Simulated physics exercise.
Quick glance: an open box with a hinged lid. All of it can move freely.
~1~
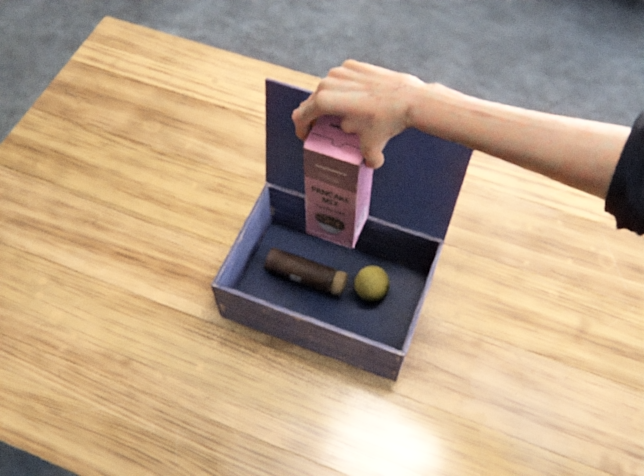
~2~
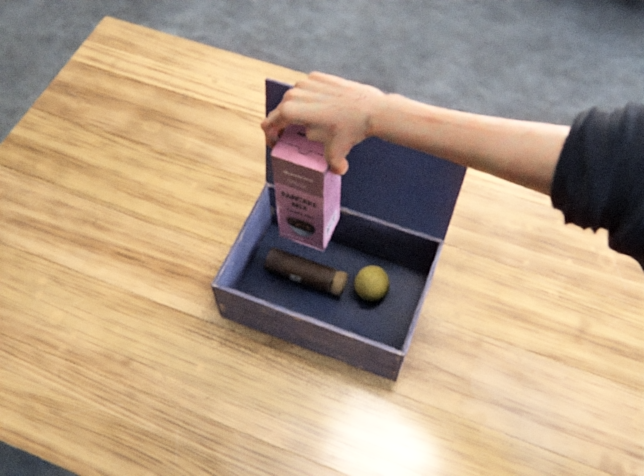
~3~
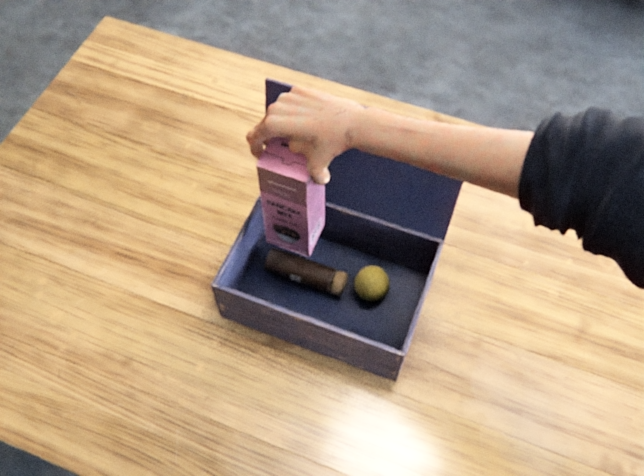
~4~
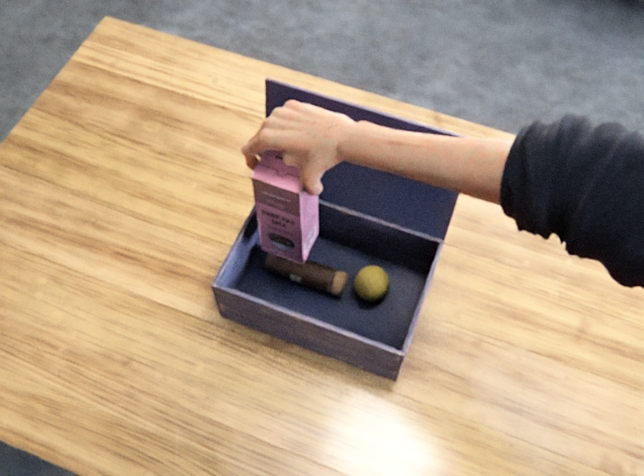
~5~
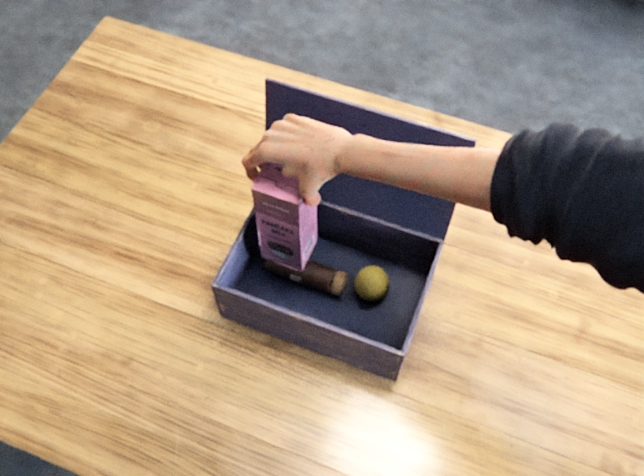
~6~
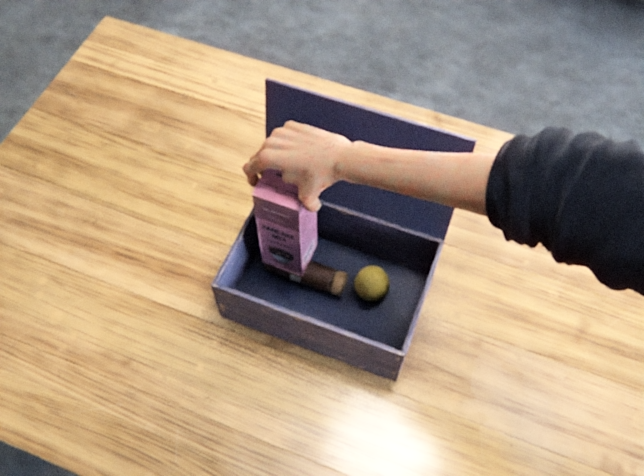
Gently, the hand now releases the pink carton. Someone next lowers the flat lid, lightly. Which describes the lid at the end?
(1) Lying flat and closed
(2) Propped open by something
The answer is 2.
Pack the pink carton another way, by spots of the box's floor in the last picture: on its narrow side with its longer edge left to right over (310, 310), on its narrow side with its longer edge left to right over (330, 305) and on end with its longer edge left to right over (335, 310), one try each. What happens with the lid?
In order, the lid fits down, then fits down, then gets blocked.
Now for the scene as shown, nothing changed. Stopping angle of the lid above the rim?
Near 80° up from the rim.
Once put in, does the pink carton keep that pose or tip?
Looking at the last picture, it sits at an angle.
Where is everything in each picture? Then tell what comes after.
The first frame shows on its way; pink carton (339, 185); yellow lemon (372, 284).
The second frame shows on its way; pink carton (308, 189); yellow lemon (372, 284).
The third frame shows on its way; pink carton (294, 198); yellow lemon (372, 284).
The fourth frame shows on its way; pink carton (288, 208); yellow lemon (372, 284).
The fifth frame shows on its way; pink carton (287, 217); yellow lemon (372, 284).
The sixth frame shows put in, still held; pink carton (287, 222); yellow lemon (372, 284).
Then, 0.40 s on from there, pink carton turned 29° from how it was put near (292, 218); brown shaker shifted a little.
Then, 1.20 s on from there, lid starting down; pink carton turned 21° from how it was put near (294, 212).
In the end, lid 80° above the rim; left askew, pink carton; the other 2 unmoved. At the end, from the last picture's camera, pink carton near (293, 213).
